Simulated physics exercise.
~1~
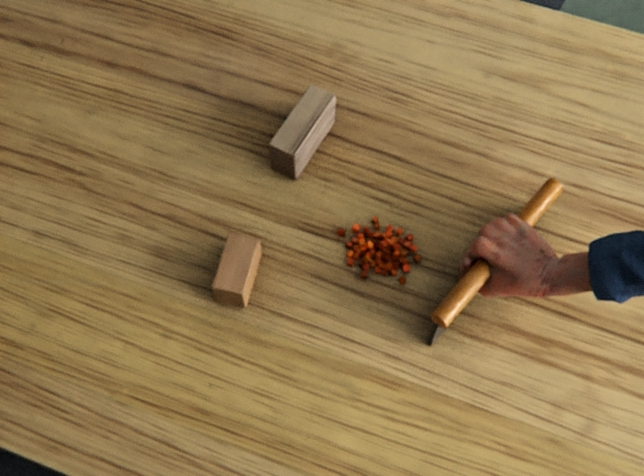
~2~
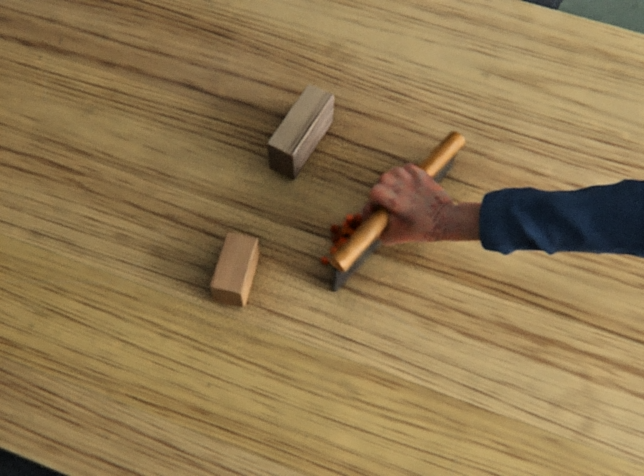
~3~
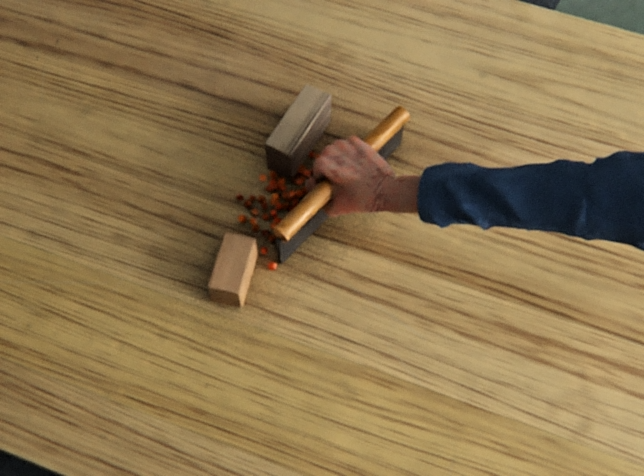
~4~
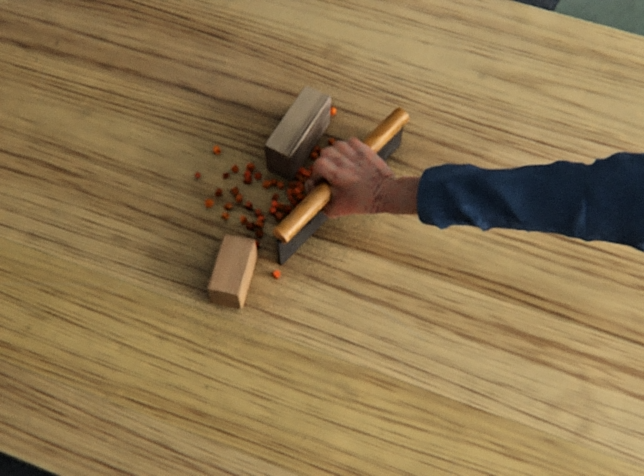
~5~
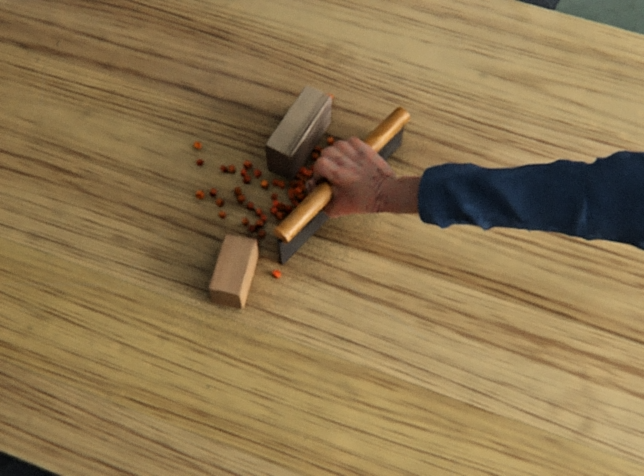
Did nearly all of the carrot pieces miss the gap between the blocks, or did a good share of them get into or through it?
A good share of the carrot pieces got into or through the gap, though many others were still held up in front of the blocks.
